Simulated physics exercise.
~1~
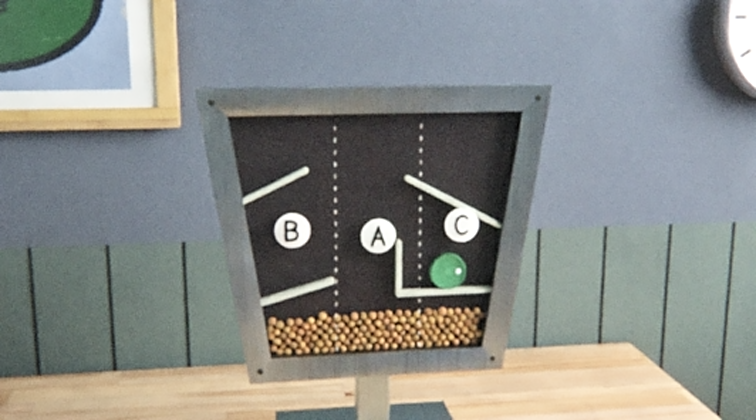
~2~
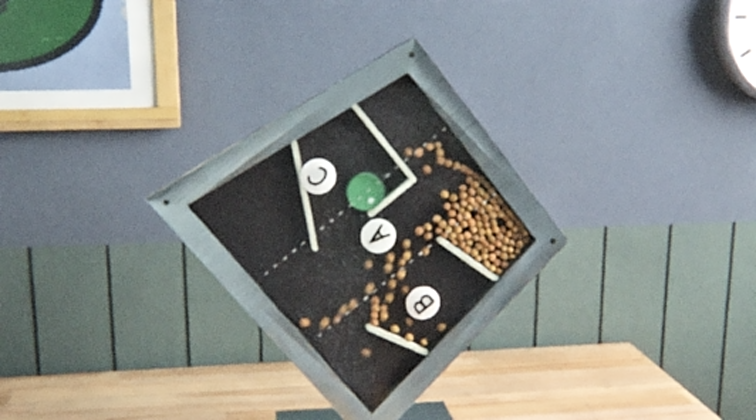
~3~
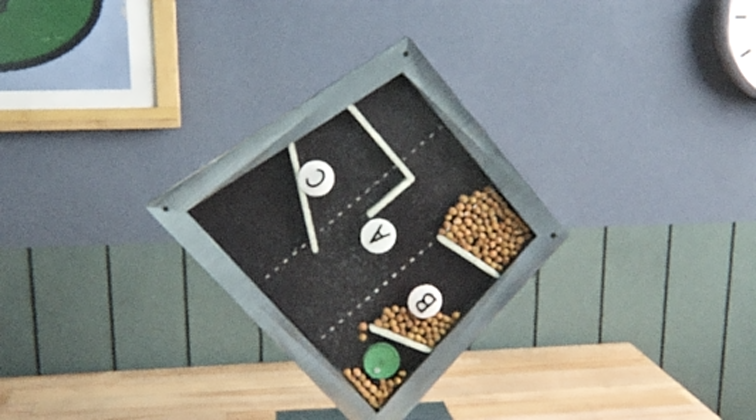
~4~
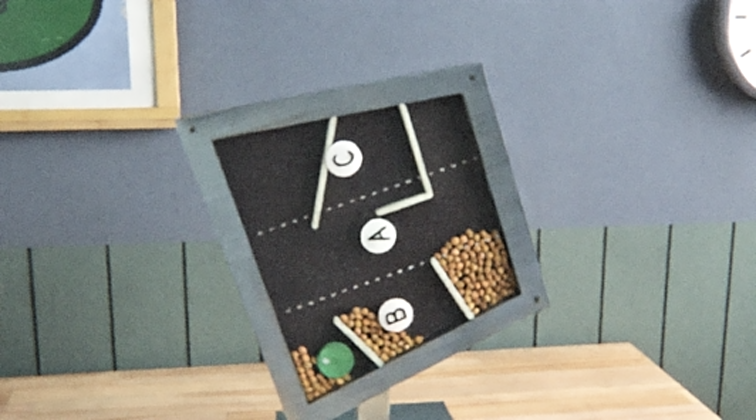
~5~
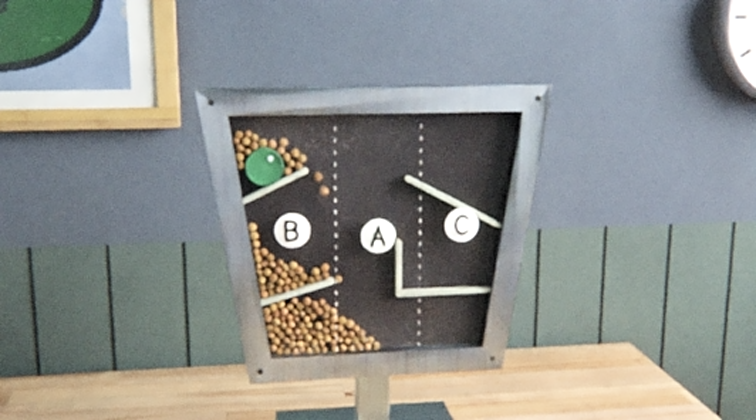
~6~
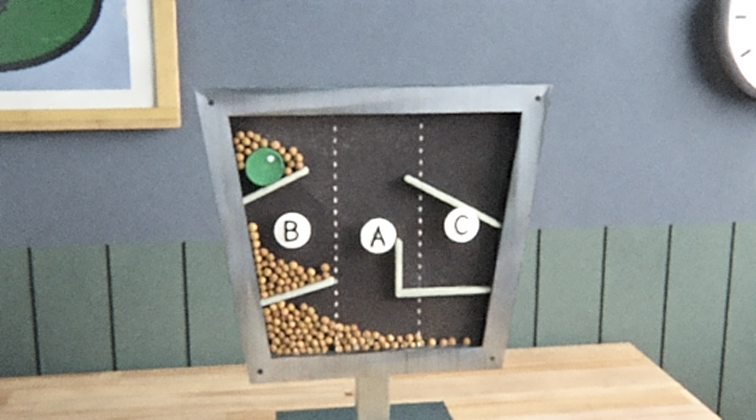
Square case of wooden beads and a green disc tilting anticlockwise, then swinging back level, leaving most beads and disc left.
